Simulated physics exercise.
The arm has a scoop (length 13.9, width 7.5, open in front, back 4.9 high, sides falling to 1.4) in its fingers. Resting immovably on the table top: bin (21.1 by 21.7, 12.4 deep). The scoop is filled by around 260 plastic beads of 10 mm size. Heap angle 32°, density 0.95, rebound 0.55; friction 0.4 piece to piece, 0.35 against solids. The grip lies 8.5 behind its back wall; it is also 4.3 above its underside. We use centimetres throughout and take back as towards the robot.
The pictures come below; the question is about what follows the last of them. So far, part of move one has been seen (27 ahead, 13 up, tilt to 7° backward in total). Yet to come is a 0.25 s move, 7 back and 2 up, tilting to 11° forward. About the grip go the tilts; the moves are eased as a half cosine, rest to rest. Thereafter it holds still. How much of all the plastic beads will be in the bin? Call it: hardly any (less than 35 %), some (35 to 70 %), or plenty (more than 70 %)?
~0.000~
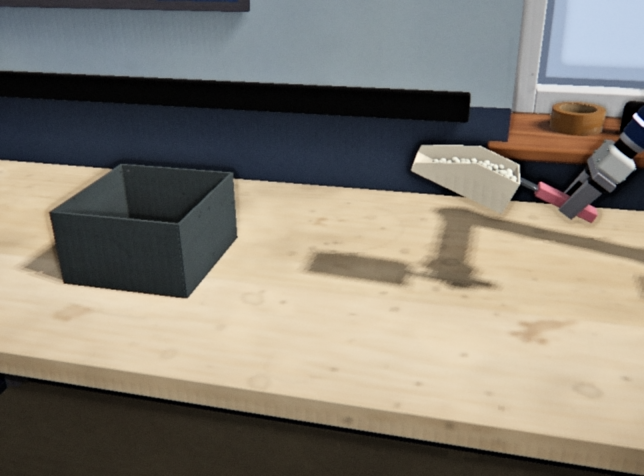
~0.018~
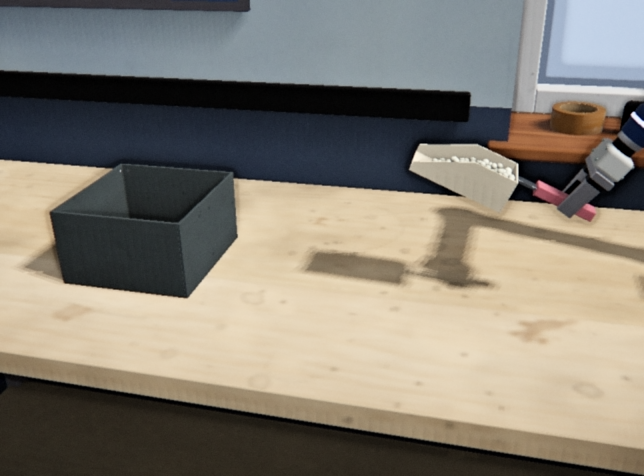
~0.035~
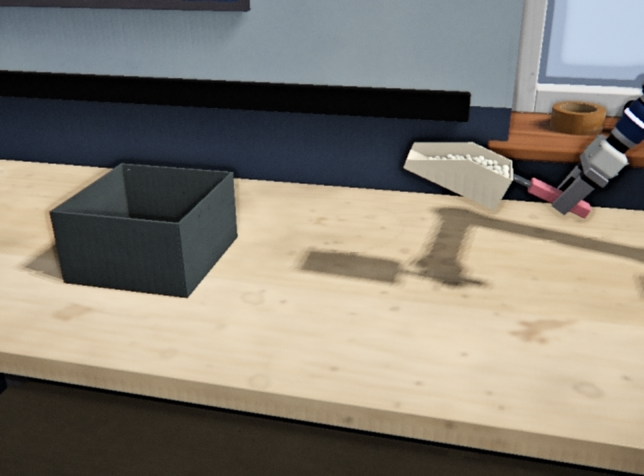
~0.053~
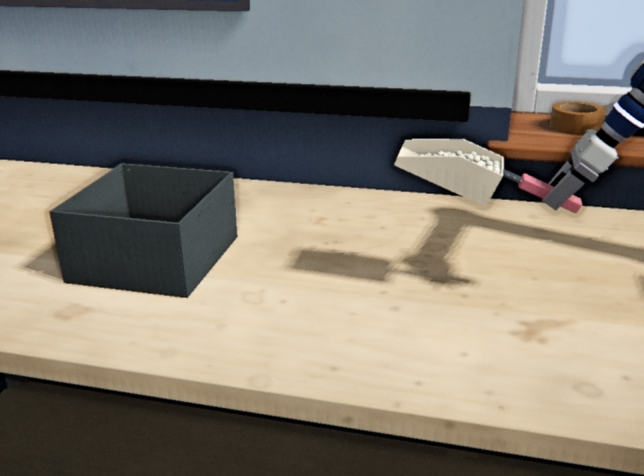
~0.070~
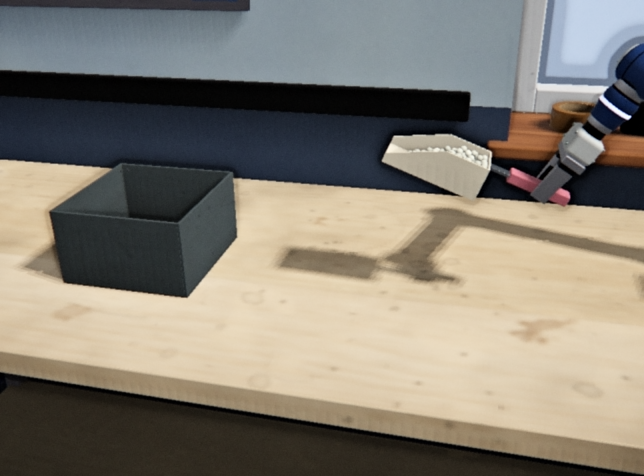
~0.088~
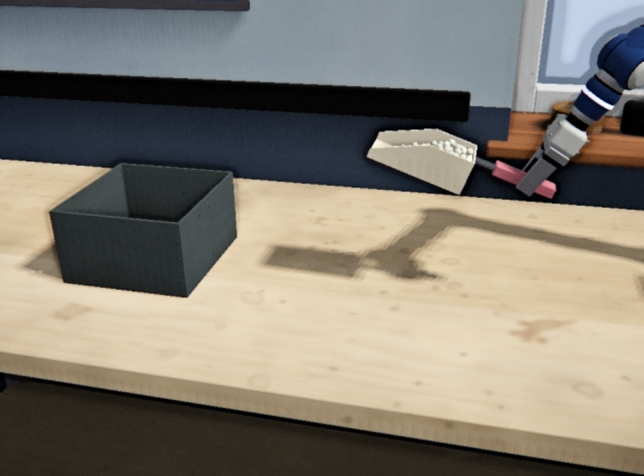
I would call it plenty.
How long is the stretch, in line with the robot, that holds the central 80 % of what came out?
Length: Near 22 cm.
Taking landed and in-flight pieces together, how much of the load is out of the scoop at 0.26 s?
About 0 in a hundred parts are out by then.
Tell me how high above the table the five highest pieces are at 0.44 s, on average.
About 24 cm above the table.
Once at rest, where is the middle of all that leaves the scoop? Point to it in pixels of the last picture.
It lands close to (123, 250).
By 0.26 s, tilted 7° backward, highest piece 31 above the table; 256 on the scoop, 1 in flight or on a rim.
By 0.44 s, tilted 6° forward, highest piece 25 above the table; 16 in the bin, 1 on the scoop, 1 on the table or floor, 239 in flight or on a rim.
By 0.73 s, tilted 11° forward, highest piece 14 above the table; 224 in the bin, 20 on the table or floor, 13 in flight or on a rim.
By 1.78 s, tilted 11° forward, highest piece 2 above the table; 224 in the bin, 33 on the table or floor.
Final count, 224 in the bin, 33 on the table or floor. That is 87 % in the bin.
